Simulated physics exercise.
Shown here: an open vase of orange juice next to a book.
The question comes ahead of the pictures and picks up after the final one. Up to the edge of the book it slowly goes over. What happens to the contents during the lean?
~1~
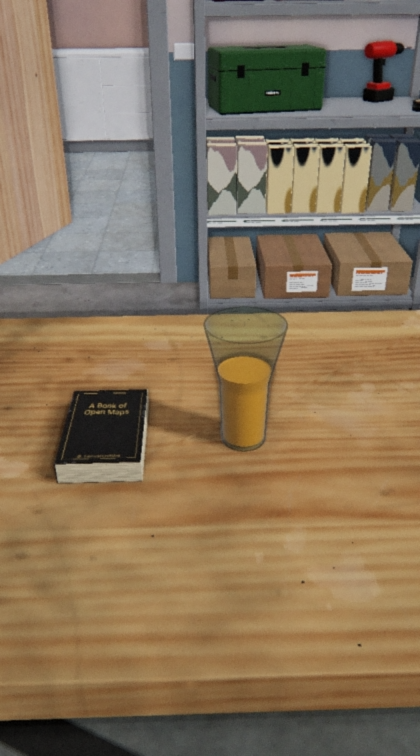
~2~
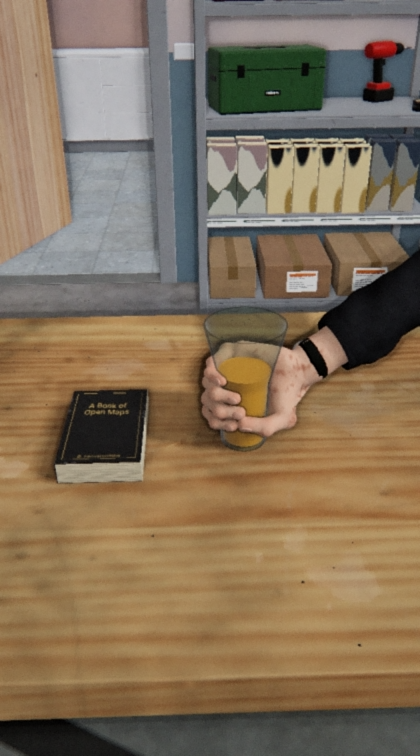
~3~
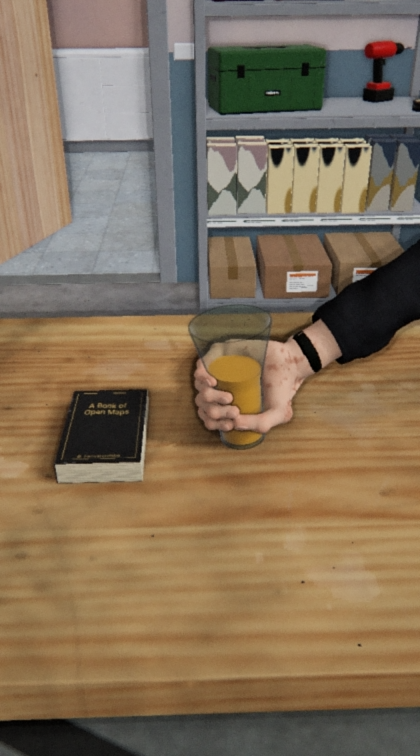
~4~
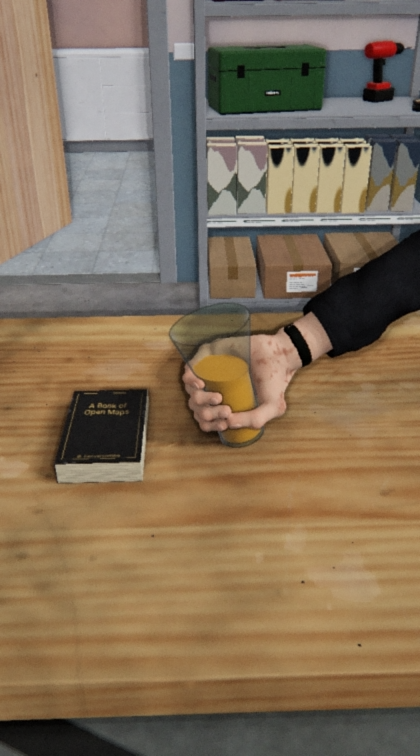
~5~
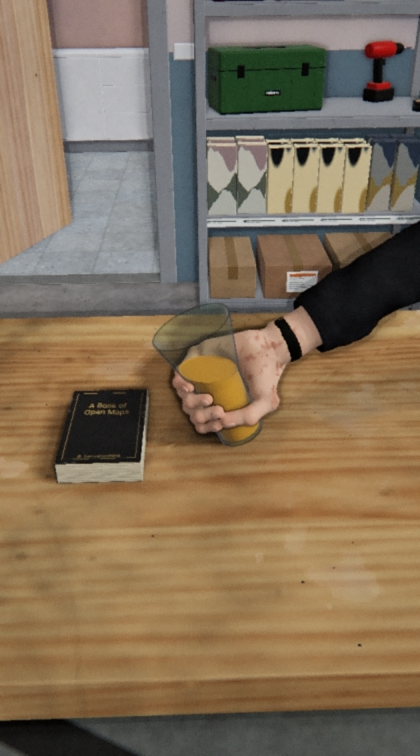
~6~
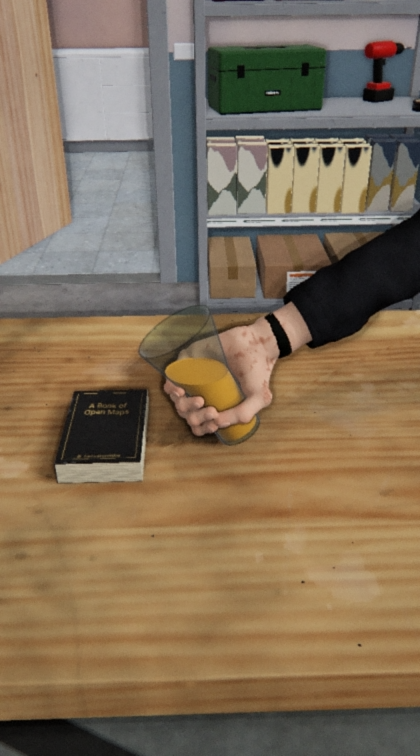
It will make a mess at that tilt, I think.
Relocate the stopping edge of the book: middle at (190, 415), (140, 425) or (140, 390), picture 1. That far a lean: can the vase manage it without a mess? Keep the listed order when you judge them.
In turn: Is safe, spills, copes.
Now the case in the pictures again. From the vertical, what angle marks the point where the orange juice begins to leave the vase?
Somewhere around 60 degrees.
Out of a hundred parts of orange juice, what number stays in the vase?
About 45 %.
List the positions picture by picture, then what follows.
In the first picture, it stands upright; vase (245, 382) about two thirds full.
The second picture shows a hand takes hold; vase about two thirds full, surface at (245, 370); book (106, 433).
The third picture shows on the way over; vase (237, 380) about two thirds full.
In the fourth picture, it is leaning; vase about two thirds full, surface at (223, 369); book (106, 433).
The fifth picture shows tipping on its foot; vase (216, 379) tipped 20°.
In the sixth picture, the top moves towards the book; vase (207, 380) tipped 30°; book (106, 433).
Next, the vase leans by about 50°; its rim is dry.
After that, the vase leans by about 65°; it has slopped over; about three quarters of the orange juice is inside.
Finally, the vase leans by about 70°, against the book; it has slopped over; about half of the orange juice is inside.
